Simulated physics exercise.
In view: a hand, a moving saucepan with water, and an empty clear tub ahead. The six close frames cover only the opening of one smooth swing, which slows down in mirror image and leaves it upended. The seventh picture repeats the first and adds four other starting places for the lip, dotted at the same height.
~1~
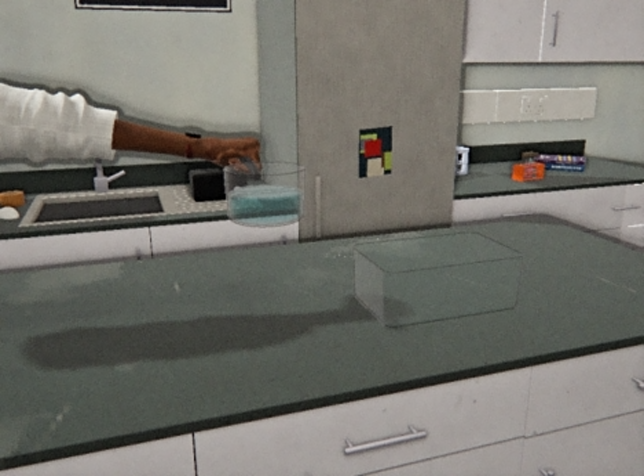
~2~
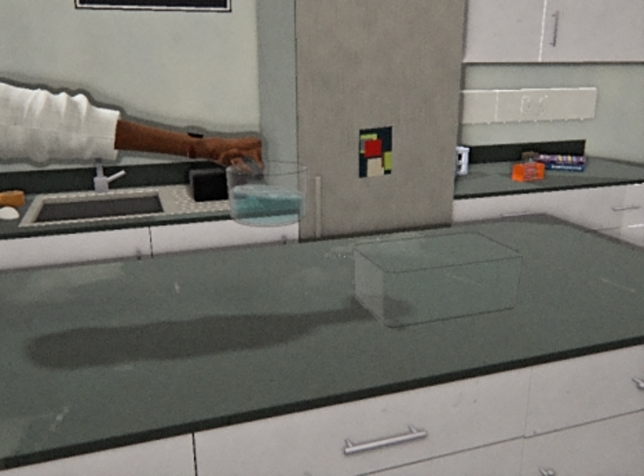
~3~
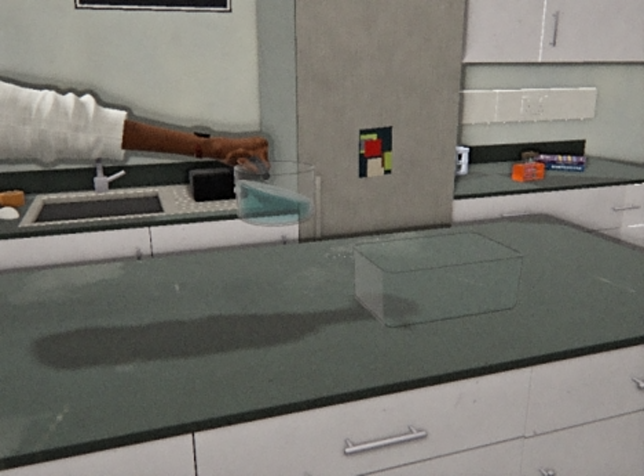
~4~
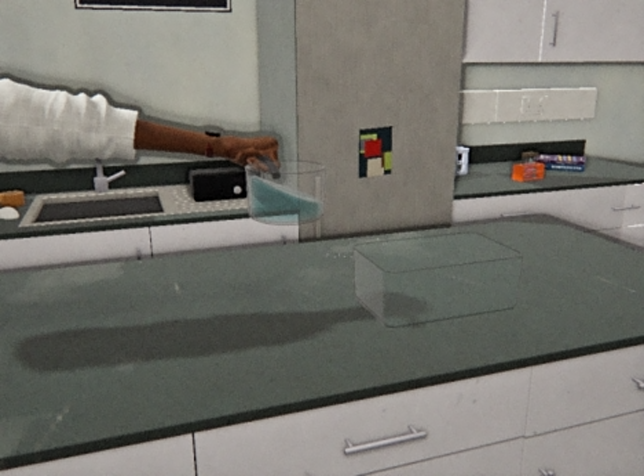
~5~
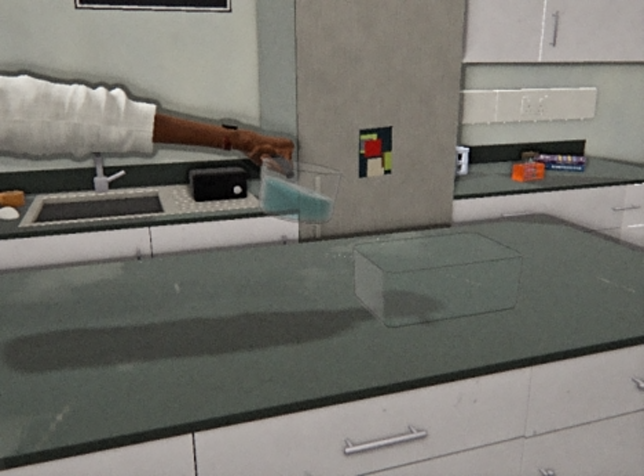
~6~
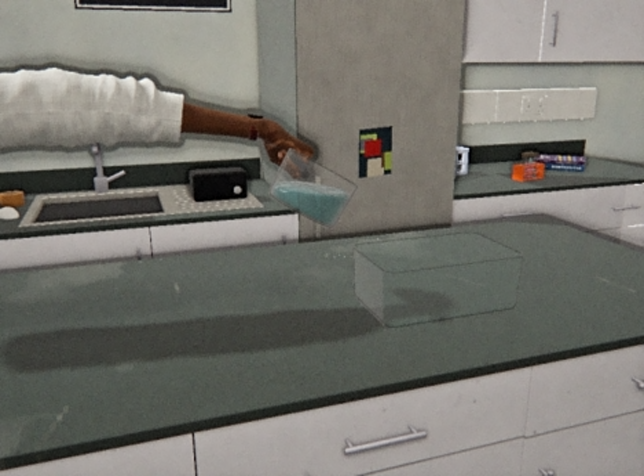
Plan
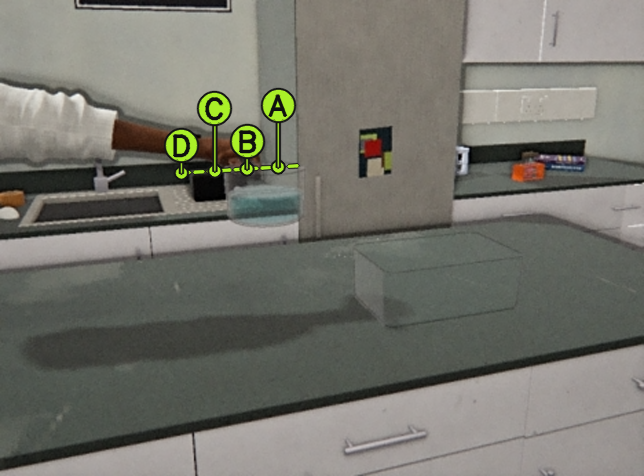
To begin with, an arm in a white sleeve holds a clear container of blue liquid upright above a dark counter, left of an empty clear tub. The arm carries it a short way right while the liquid sloshes and slants, and then tips the container rightward, its lip lowering toward the tub.
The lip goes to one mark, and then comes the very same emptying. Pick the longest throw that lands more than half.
Use spot A.
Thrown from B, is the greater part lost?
Yes, that goes wrong.
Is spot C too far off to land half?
Yes, that goes wrong.
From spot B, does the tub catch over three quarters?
No, it does not.
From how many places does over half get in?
One of the four.
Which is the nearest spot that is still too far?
B it is.
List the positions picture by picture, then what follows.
The first frame shows upright, lip at (302, 165); tub from (383, 327) to (515, 306); nothing has left yet.
The second frame shows upright, lip at (305, 165); nothing has left yet.
The third frame shows upright, lip at (312, 165); nothing has left yet.
The fourth frame shows upright, lip at (322, 164); nothing has left yet.
The fifth frame shows tipped about 11°, lip at (338, 170); nothing has left yet.
The sixth frame shows tipped about 31°, lip at (354, 184); nothing has left yet.
In lime, A at (278, 167); B at (247, 169); C at (214, 170); D at (181, 173).
If A is chosen, about 75 % lands in the tub, 16 % falls short and 9 % goes beside or beyond.
If B is chosen, about 22 % lands in the tub, 74 % falls short and 3 % goes beside or beyond.
If C is chosen, about 0 % lands in the tub, 99 % falls short.
If D is chosen, about 0 % lands in the tub, 100 % falls short.
